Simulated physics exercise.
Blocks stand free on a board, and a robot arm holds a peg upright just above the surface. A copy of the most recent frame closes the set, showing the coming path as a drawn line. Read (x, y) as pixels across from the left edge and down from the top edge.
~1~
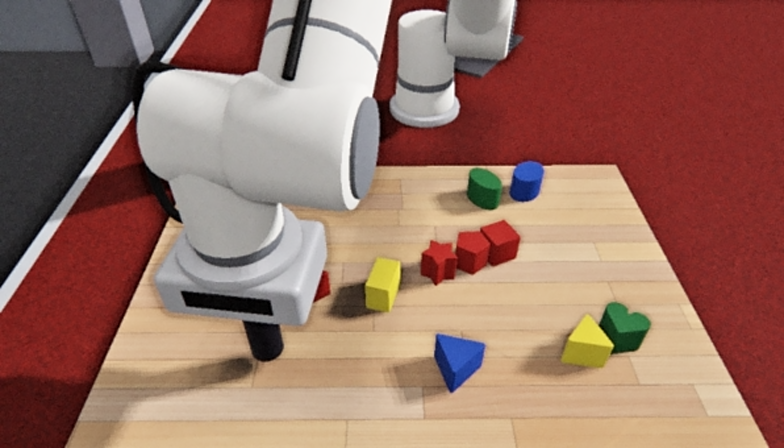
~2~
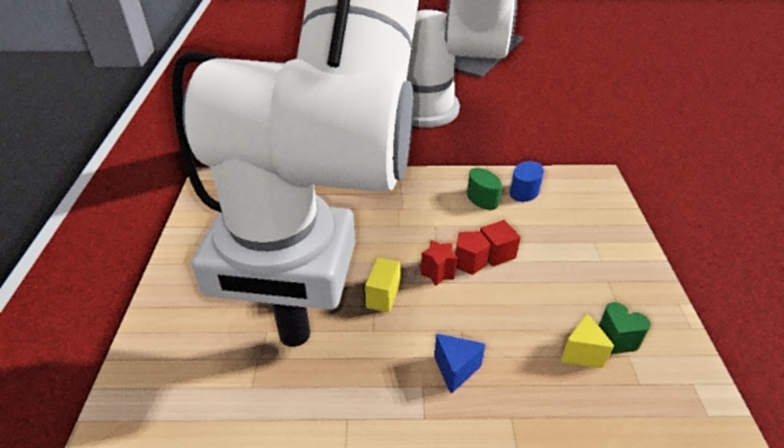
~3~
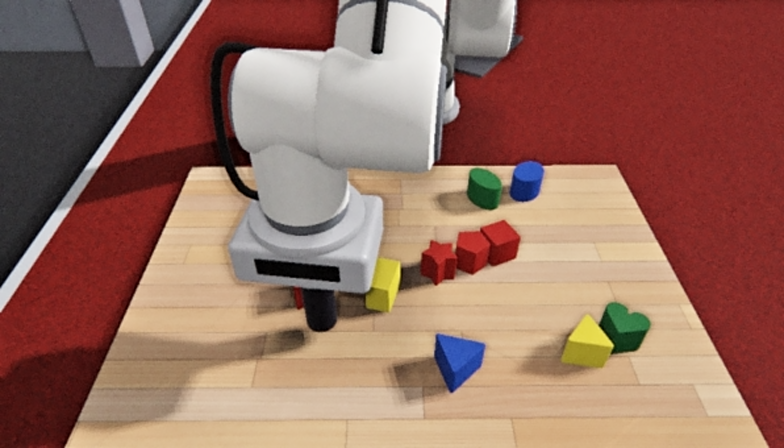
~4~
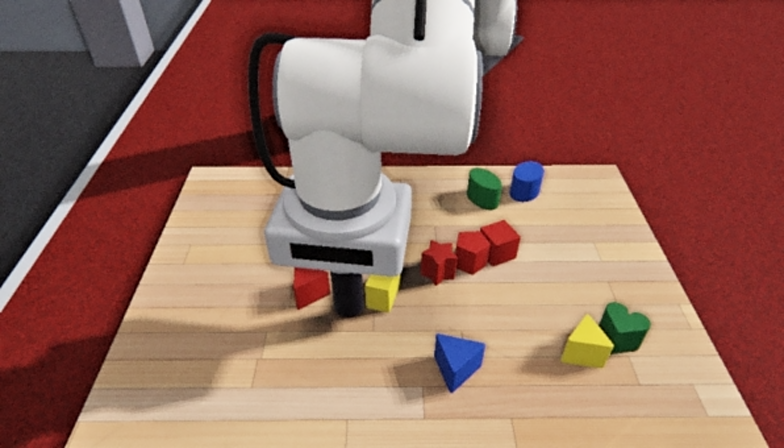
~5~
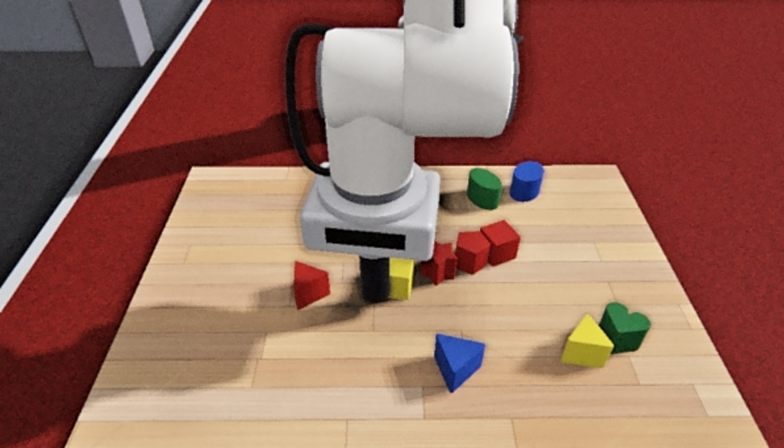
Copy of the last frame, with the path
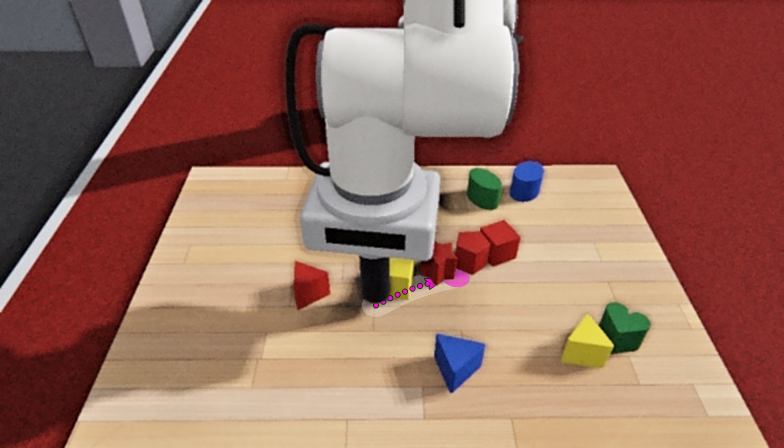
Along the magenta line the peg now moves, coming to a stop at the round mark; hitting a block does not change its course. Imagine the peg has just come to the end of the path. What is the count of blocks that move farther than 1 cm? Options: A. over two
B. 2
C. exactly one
My pick is A.
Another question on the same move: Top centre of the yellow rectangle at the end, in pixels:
So, by the moment the path ends, you'll find the top centre of the yellow rectangle at (427, 240).
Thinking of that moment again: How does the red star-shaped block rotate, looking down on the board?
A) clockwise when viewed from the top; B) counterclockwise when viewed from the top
A
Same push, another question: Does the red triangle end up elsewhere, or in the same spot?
Put simply, it stays right there.
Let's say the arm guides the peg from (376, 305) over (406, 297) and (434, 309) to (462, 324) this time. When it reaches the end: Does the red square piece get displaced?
My answer is no.
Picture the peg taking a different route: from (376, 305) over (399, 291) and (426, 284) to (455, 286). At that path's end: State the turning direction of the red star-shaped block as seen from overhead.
The answer is clockwise.
The line goes from (376, 305) by way of (415, 288) to (456, 277).
The first path, step by step. Halfway along, peg at (416, 275); yellow rectangle at (421, 242), turned 50° anticlockwise; red star-shaped block at (450, 237), turned 15° clockwise; red pentagon at (479, 238); red square piece at (505, 231).
At the end, peg at (457, 264); red triangle unmoved; yellow rectangle at (427, 240), turned 105° anticlockwise; red star-shaped block at (457, 226), turned 30° clockwise; red pentagon at (486, 233); red square piece at (514, 228), turned 10° clockwise.
